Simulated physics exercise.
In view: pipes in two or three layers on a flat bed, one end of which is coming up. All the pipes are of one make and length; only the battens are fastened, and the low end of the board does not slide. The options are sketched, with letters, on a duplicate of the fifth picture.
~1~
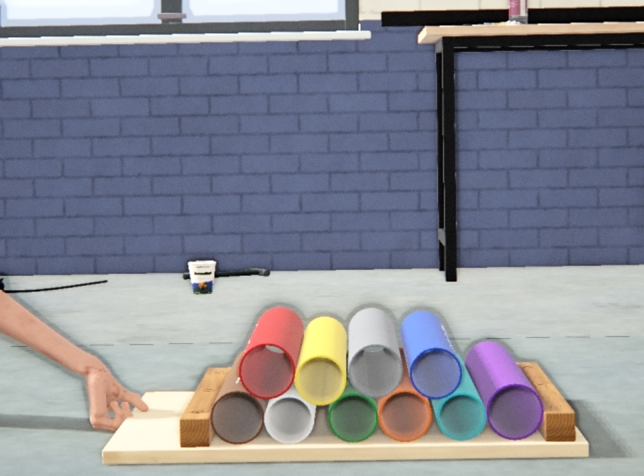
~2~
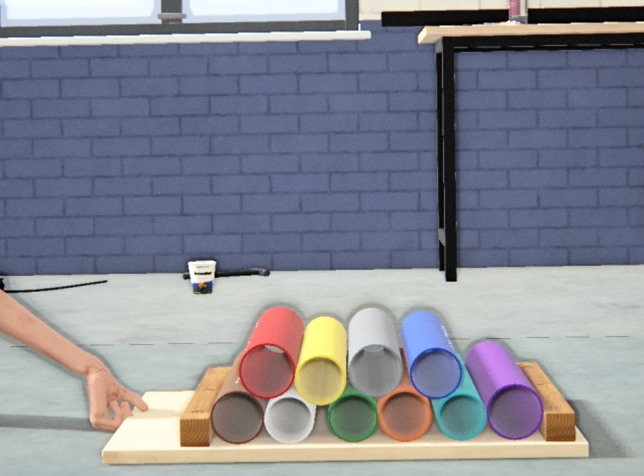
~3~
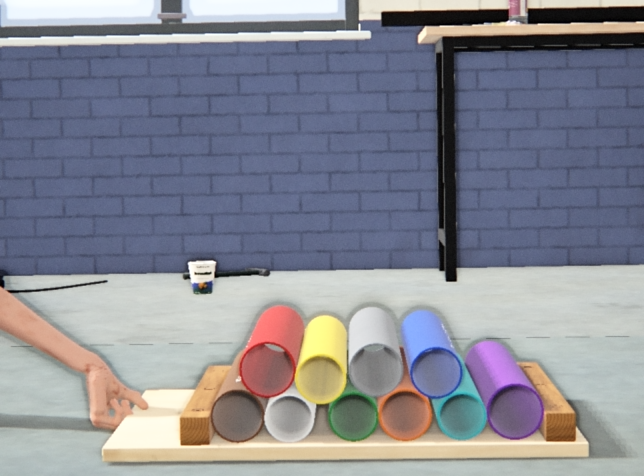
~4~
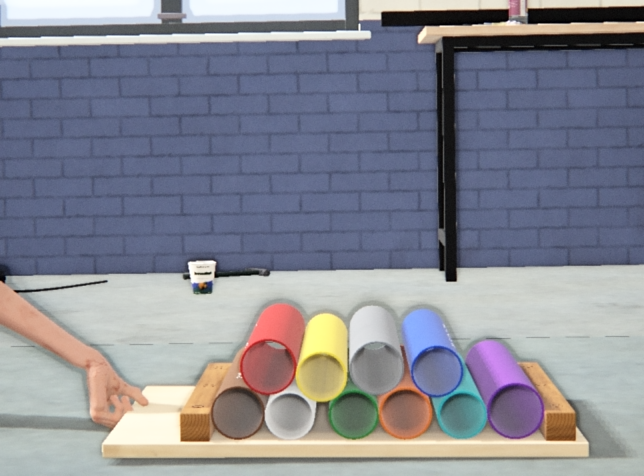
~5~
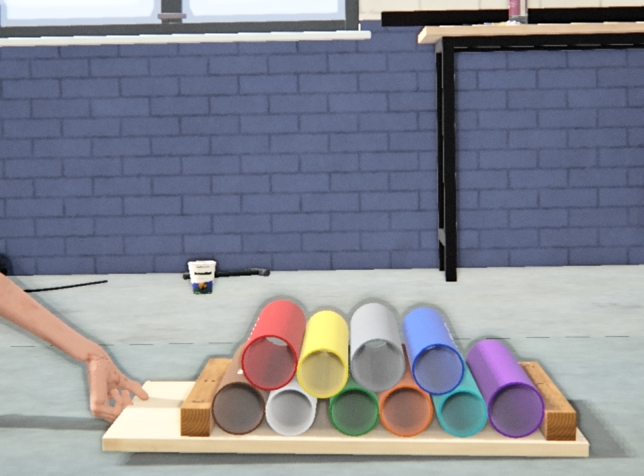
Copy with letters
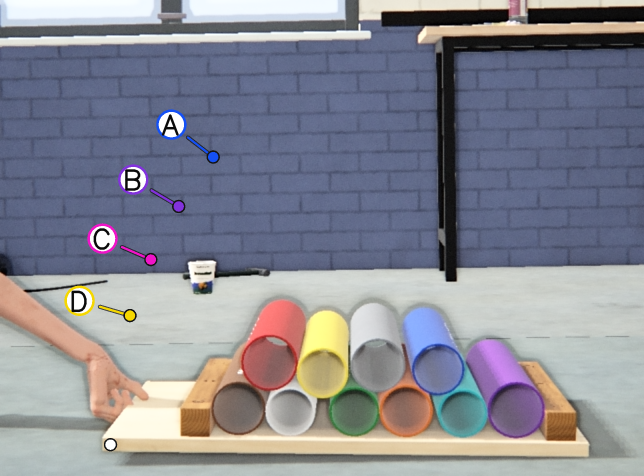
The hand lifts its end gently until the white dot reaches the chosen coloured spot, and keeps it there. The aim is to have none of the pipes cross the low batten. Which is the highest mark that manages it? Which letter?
The highest mark that will do is D.
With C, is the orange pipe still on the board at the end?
Yes.
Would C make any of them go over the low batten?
At C: Yes.
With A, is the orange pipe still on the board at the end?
The orange pipe: Yes.
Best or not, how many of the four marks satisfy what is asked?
The number is one.
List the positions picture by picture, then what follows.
Red pipe (267, 371); yellow pipe (320, 380); grey pipe (376, 371), in the first frame.
Grey pipe (376, 371); board (345, 408), in the second frame.
Board (345, 407); brown pipe (238, 416); white pipe (289, 418); yellow pipe (321, 379), in the third frame.
Board (346, 405); brown pipe (238, 413); white pipe (290, 415), in the fourth frame.
Board (346, 402); brown pipe (238, 408); white pipe (290, 411), in the fifth frame.
On the marked copy, A at (213, 157); B at (178, 207); C at (151, 260); D at (130, 316); the white dot at (110, 445).
Following D. Soon after the start, board at 13°.
Later, board at 17°.
In the end, board at 17°, none over the low batten.
As for the rest, A four over the low batten (blue, red, yellow, grey); B four over the low batten (blue, red, yellow, grey); C four over the low batten (blue, red, yellow, grey).
